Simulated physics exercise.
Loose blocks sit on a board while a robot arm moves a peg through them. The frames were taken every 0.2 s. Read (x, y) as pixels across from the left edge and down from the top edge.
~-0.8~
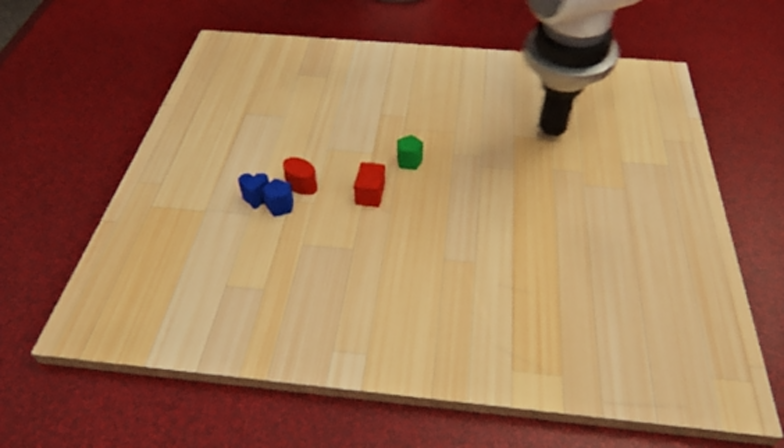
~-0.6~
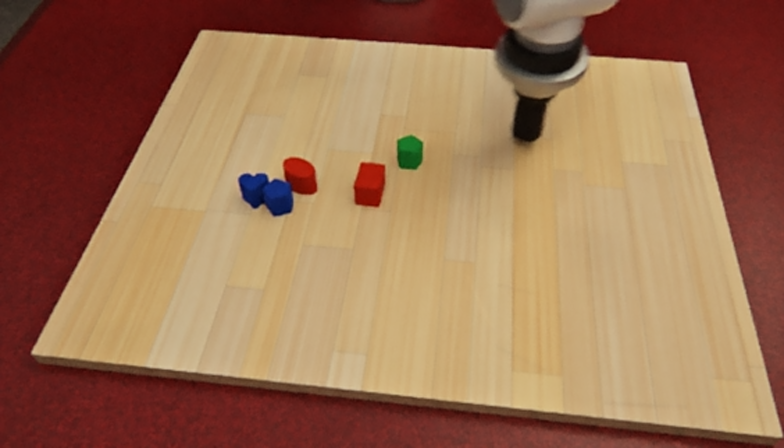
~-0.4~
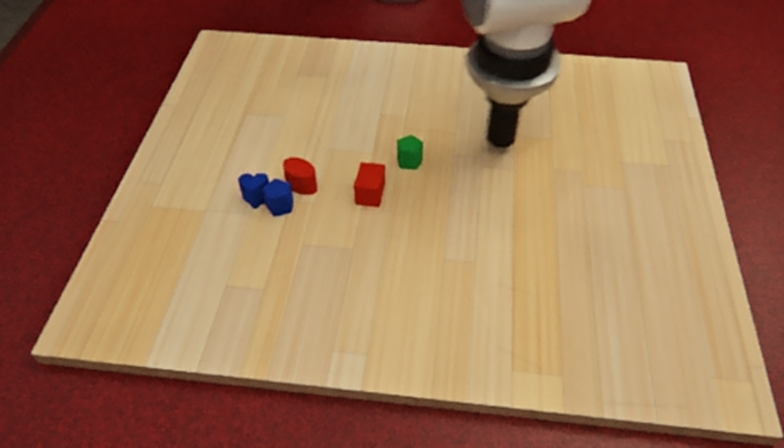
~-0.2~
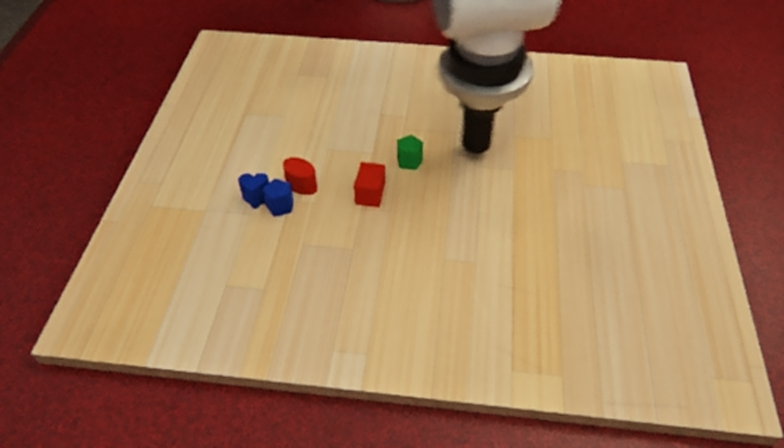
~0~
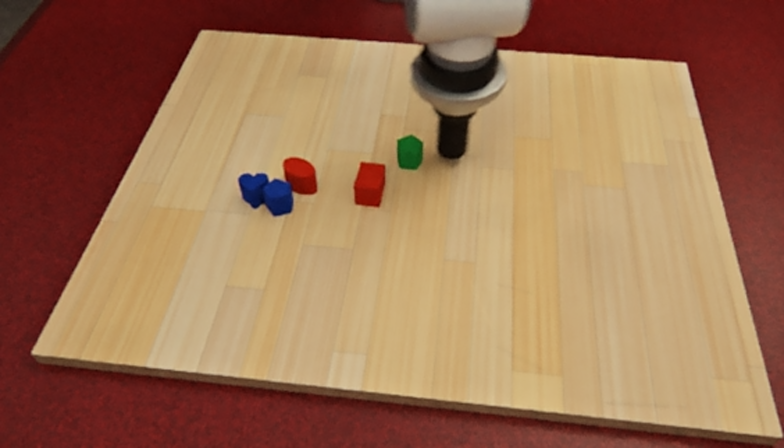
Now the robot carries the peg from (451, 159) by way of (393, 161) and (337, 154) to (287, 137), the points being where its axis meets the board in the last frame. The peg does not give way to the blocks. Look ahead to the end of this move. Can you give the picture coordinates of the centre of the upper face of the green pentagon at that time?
Put as a pixel place, it's (323, 154).
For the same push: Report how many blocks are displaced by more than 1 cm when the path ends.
This push will displace one block.
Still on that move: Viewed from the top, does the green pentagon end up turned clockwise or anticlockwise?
It spins against the clock.
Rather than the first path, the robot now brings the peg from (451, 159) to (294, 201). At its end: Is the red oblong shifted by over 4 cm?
Yes, that is what happens.
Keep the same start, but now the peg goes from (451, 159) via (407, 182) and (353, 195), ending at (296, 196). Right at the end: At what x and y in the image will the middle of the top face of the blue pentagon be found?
I'd guess (248, 198).
What follows on the original path. One third of the way, peg (392, 152); green pentagon (365, 149), turned 30° anticlockwise.
Two thirds of the way, peg (335, 144); green pentagon (323, 154).
At the end, peg (286, 127); red oblong not moved; green pentagon (323, 154), turned 140° anticlockwise.
